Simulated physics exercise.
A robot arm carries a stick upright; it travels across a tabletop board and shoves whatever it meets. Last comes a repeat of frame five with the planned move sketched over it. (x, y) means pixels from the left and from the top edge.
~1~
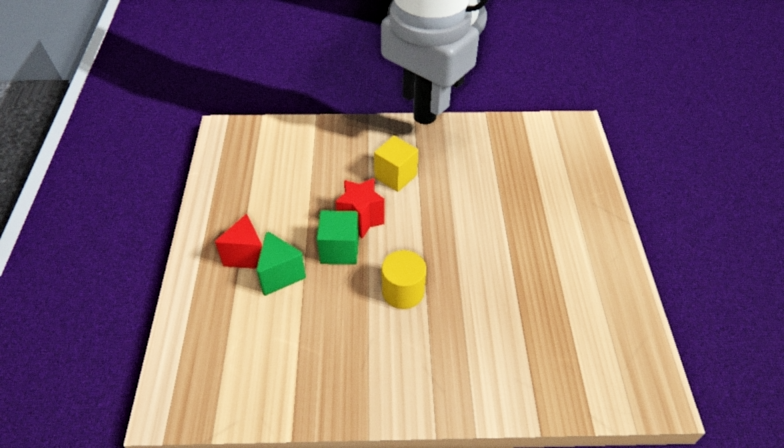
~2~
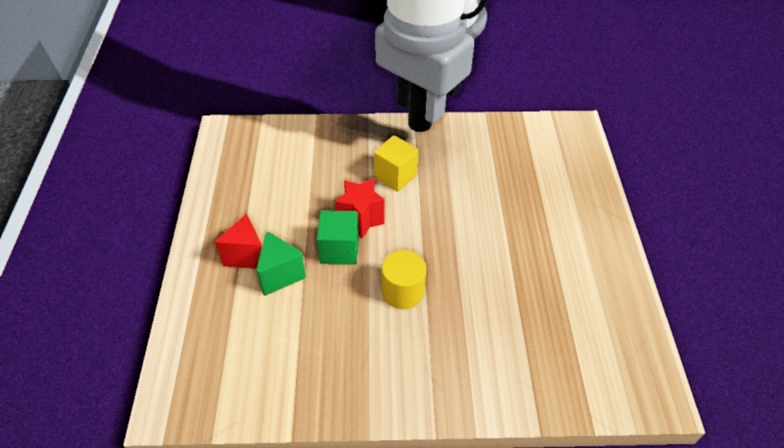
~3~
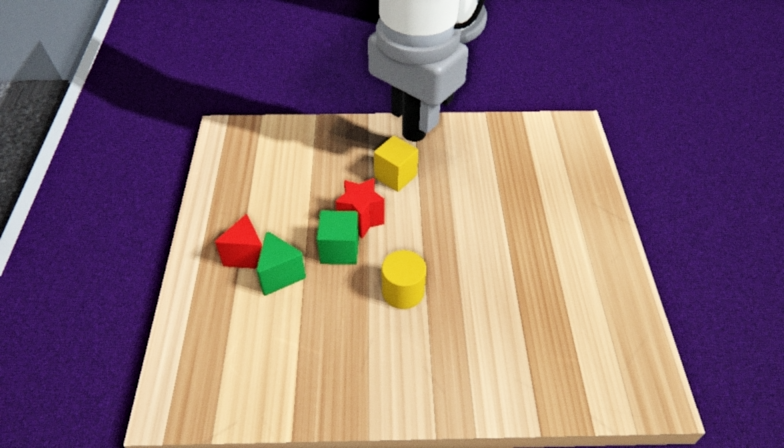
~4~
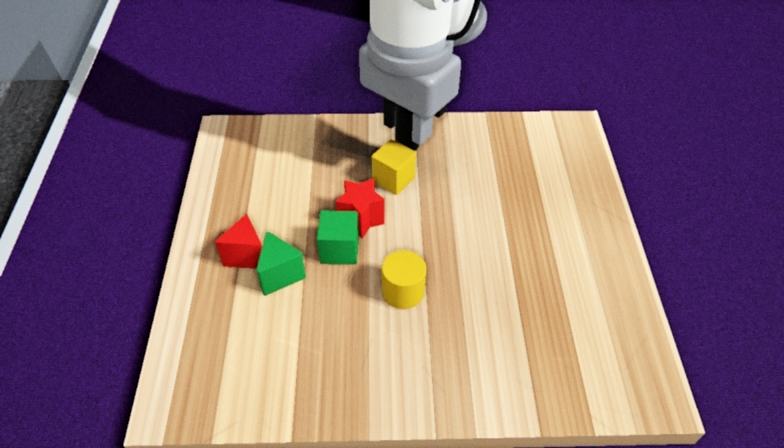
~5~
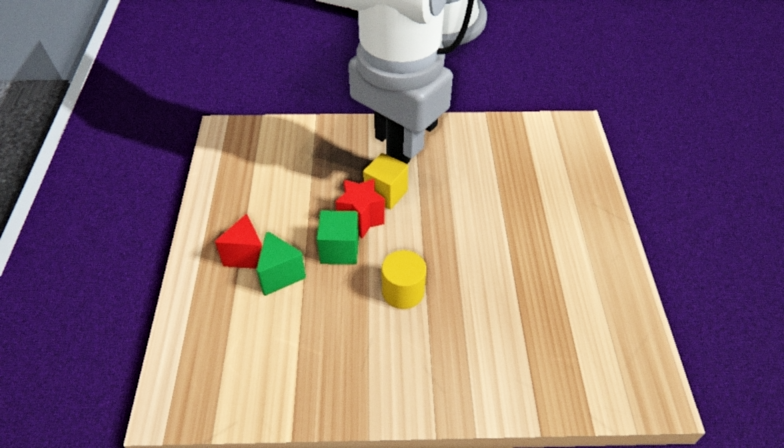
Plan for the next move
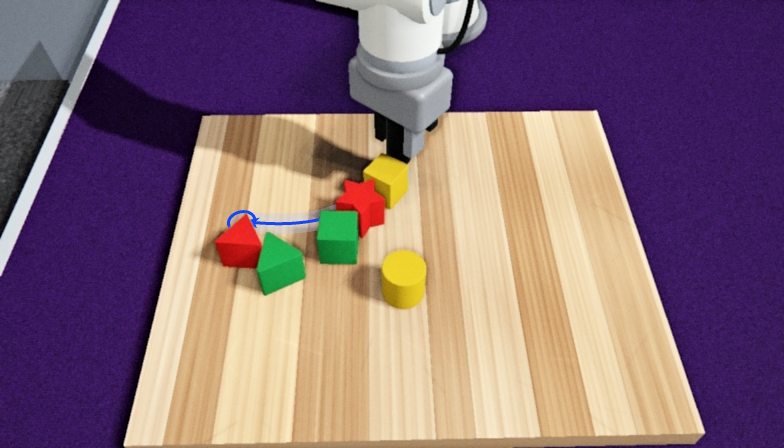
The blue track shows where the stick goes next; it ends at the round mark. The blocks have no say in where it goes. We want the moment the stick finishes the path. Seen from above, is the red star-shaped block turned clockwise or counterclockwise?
Looking down, it rotates anti-clockwise.
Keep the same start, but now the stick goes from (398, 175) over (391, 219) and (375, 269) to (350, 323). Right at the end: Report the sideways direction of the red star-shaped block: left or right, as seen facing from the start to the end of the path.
Sideways, to the right.
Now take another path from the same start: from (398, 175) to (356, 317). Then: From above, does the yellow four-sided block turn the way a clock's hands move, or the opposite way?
From overhead, the rotation is clockwise.
Drawn move, from (398, 175) over (358, 205) and (302, 222) to (242, 222).
What follows on the original path. One third of the way, stick at (356, 189); green four-sided block at (320, 261), turned 15° anticlockwise; red star-shaped block at (324, 228), turned 40° anticlockwise; yellow four-sided block at (339, 200).
Two thirds of the way, stick at (299, 207); green three-sided block at (257, 267), turned 35° clockwise; green four-sided block at (319, 283), turned 40° anticlockwise; red star-shaped block at (299, 252), turned 75° anticlockwise; yellow four-sided block at (291, 221), turned 35° anticlockwise.
At the end, stick at (237, 206); red three-sided block still; green three-sided block at (255, 269), turned 40° clockwise; green four-sided block at (320, 283), turned 45° anticlockwise; red star-shaped block at (297, 253), turned 80° anticlockwise; yellow four-sided block at (278, 223), turned 60° anticlockwise.
